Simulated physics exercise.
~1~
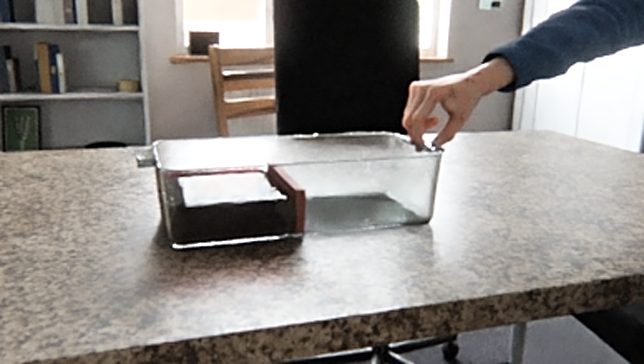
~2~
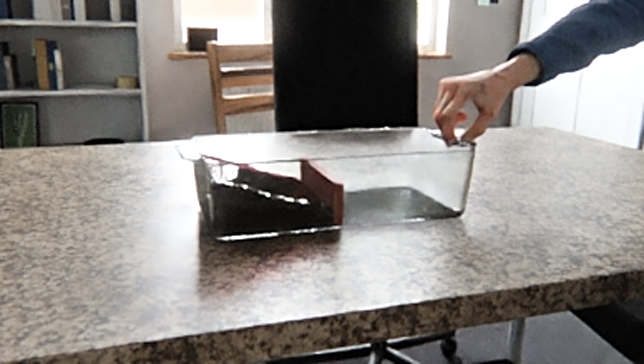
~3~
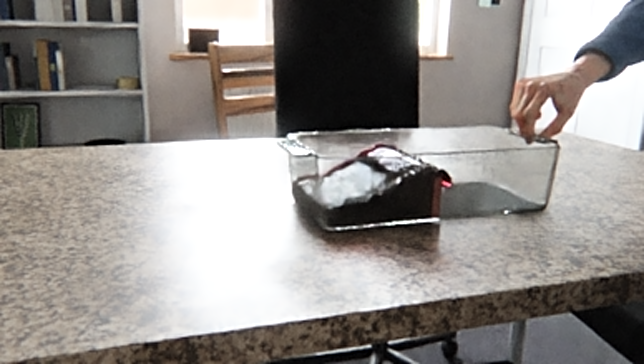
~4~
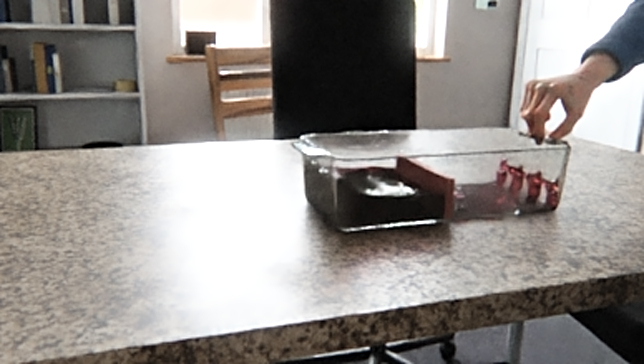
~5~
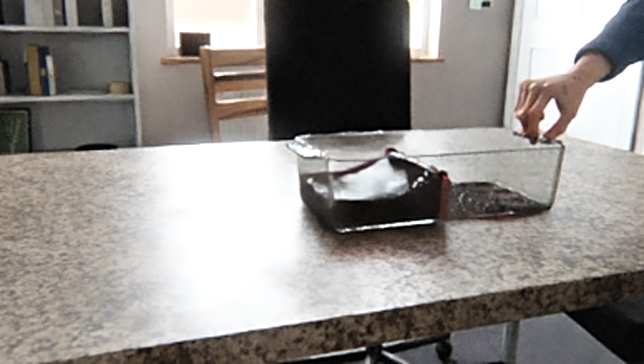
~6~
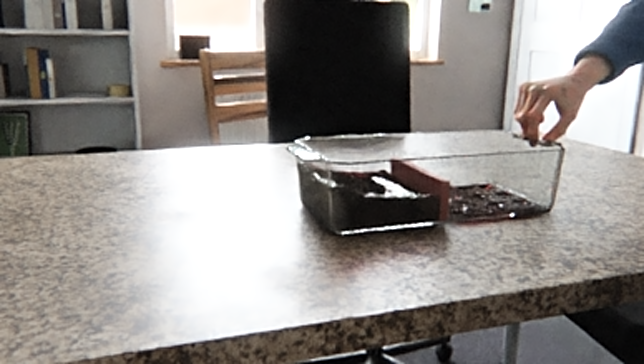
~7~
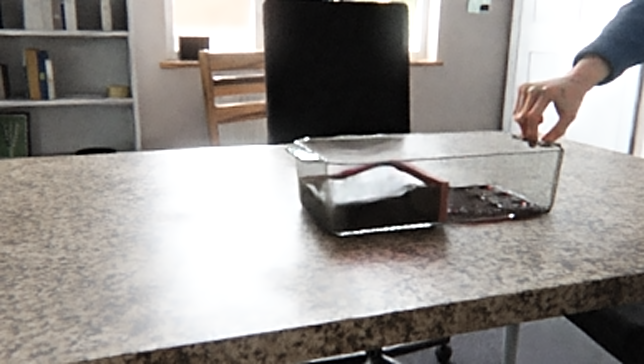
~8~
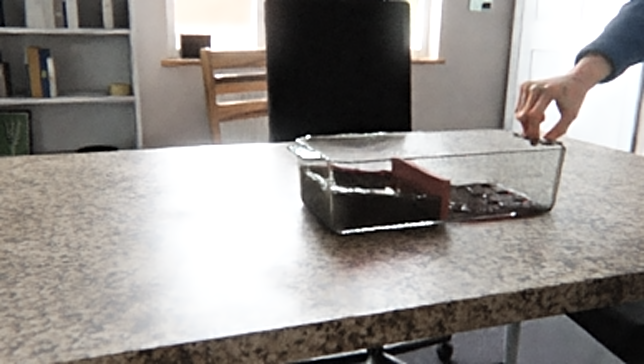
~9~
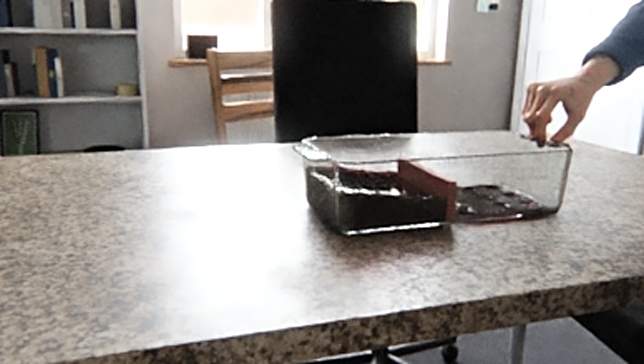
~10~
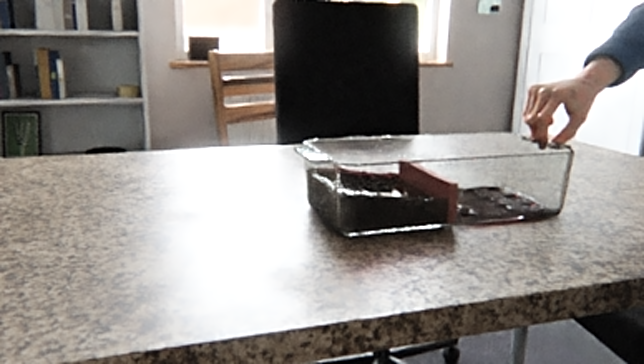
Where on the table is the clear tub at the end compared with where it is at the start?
At the end the tub sits farther to the right on the table than at the start, when it is nearer the middle.
